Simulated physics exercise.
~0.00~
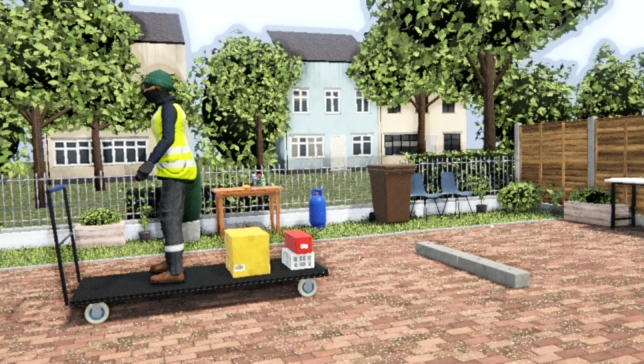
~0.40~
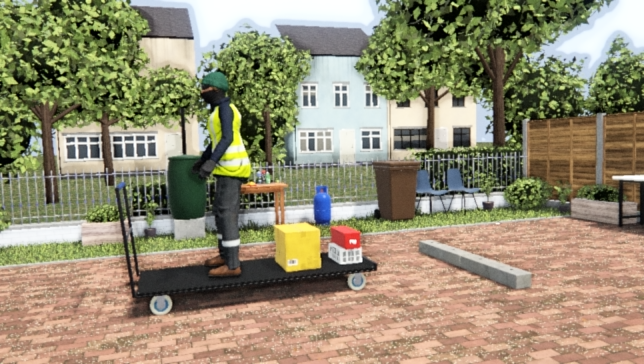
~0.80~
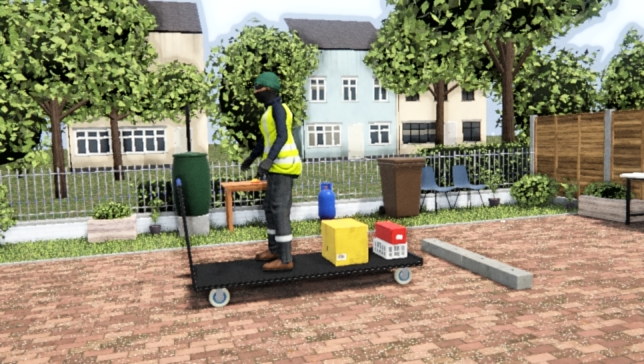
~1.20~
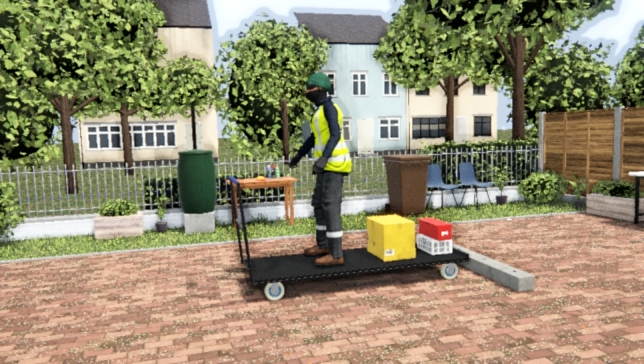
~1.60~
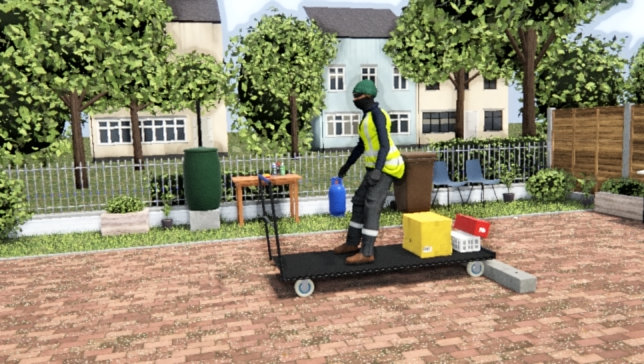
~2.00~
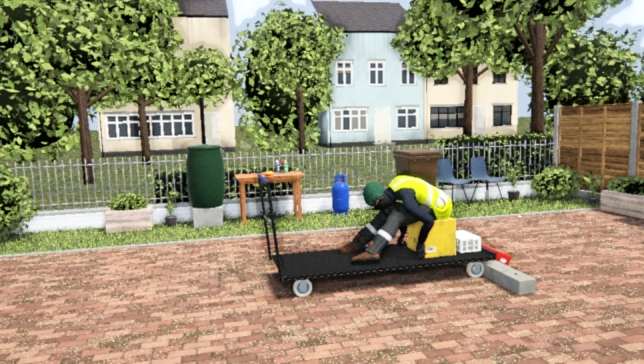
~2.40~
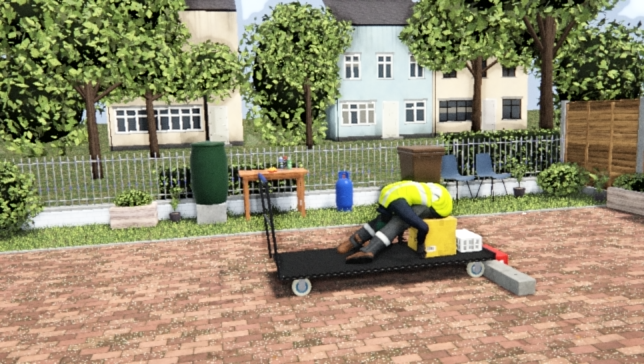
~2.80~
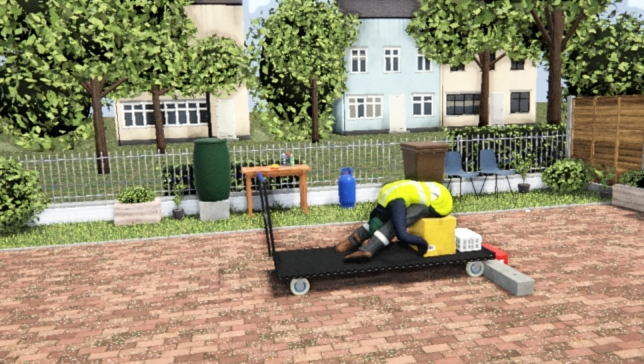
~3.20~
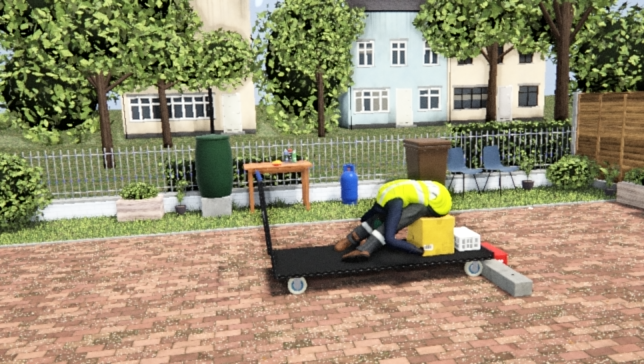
A worker in a yellow vest and green cap stands on a long black flat cart rolling right across a brick-paved yard, seen from the side, with a fence, trees and pale houses behind. Ahead of the worker sit a yellow carton and a white crate with a red tote on top. The cart meets a grey kerb and stops dead, staying flat. The red tote tips forward off the crate and drops past the front edge, landing upside down by the kerb. The worker pitches forward and folds down onto the deck, slumped against the carton, which stays aboard with the crate.
